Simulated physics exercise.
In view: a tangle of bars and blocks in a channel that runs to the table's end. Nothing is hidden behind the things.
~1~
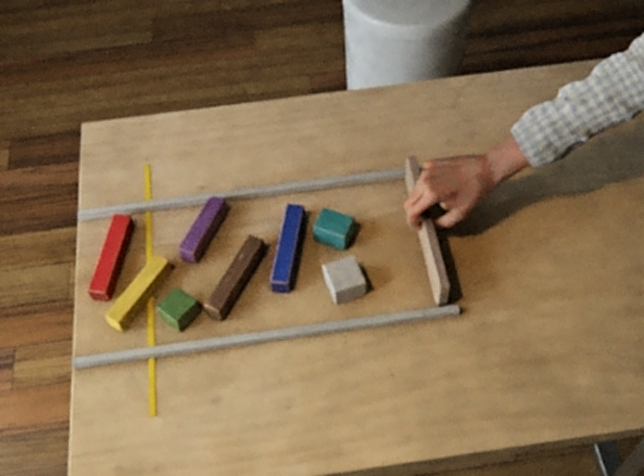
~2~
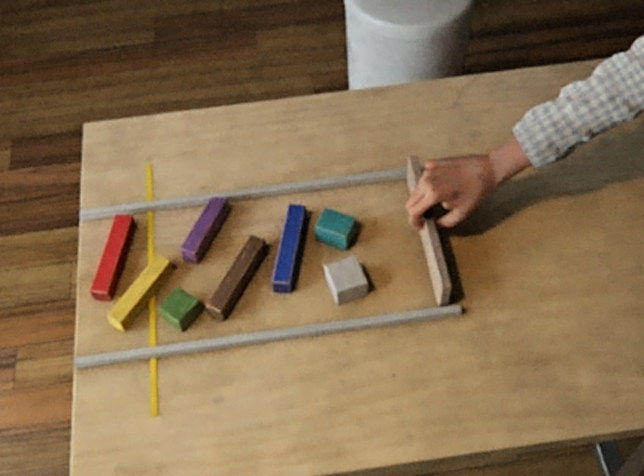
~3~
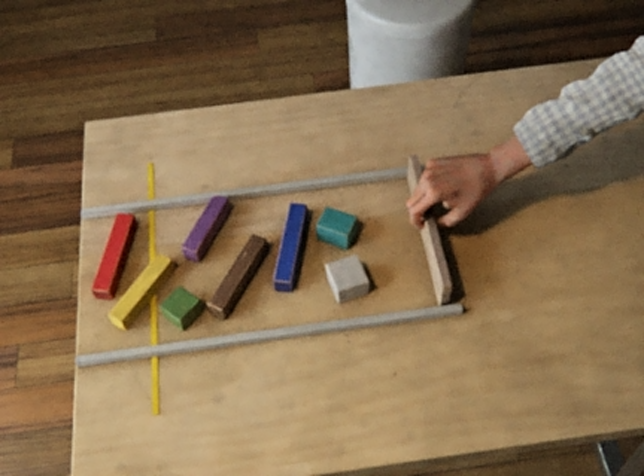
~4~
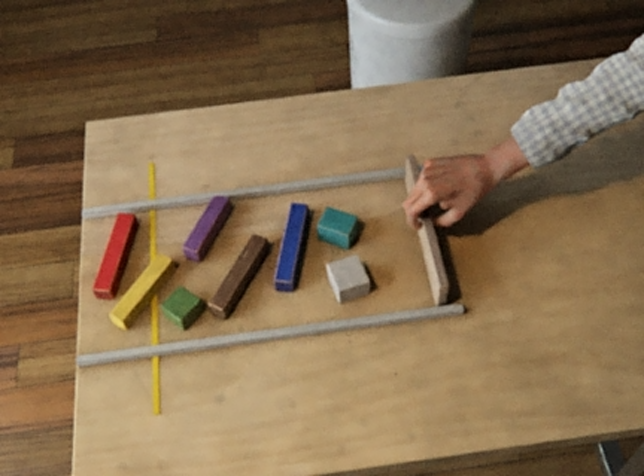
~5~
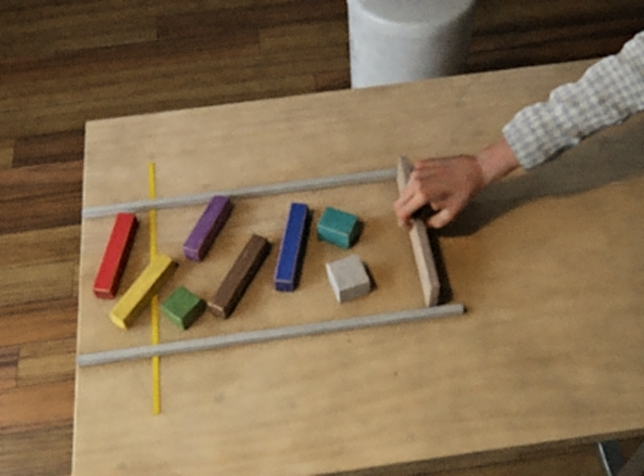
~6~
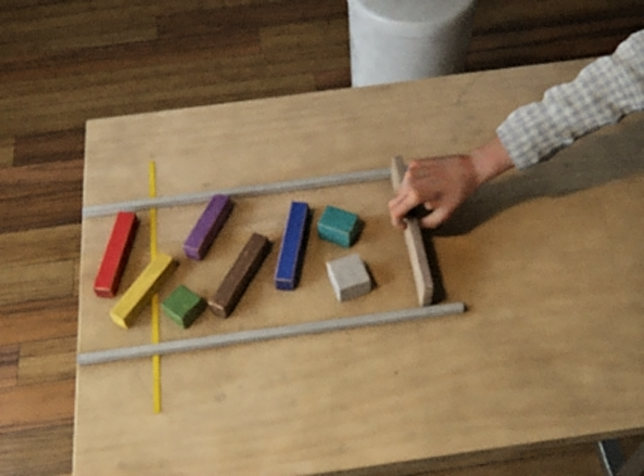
Hand holding a wooden board upright, then sliding it slightly left between two rails toward colored bars and blocks lying still.
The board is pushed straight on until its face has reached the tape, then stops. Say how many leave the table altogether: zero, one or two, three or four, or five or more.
Here the number that fall off is three or four.
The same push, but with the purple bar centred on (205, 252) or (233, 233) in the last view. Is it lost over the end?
The purple bar is lost; is kept.
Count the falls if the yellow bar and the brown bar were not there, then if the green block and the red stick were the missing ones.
It would be 1 and 1.
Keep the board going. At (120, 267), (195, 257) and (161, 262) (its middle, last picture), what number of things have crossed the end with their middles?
Place by place, 5, 0 and 3.
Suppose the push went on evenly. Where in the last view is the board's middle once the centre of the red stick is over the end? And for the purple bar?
Its middle is around (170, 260) and around (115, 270).
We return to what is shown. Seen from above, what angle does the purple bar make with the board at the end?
About 70°.
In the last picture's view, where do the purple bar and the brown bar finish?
About (116, 223), and the other about (91, 295).
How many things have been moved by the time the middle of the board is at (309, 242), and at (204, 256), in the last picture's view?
By then 4, and 8.
Soon after, none off yet; red stick at rest near (116, 254); yellow bar at rest near (144, 290); green block at rest near (183, 307).
Then, none off yet; red stick at rest near (116, 254); yellow bar at rest near (144, 290); green block moving near (178, 308).
Further on, none off yet; red stick moved a little near (103, 251); yellow bar moved a little near (102, 299); green block moved well along near (111, 324).
By the end, the number that fall off is three or four; fallen, green block, yellow bar and red stick.
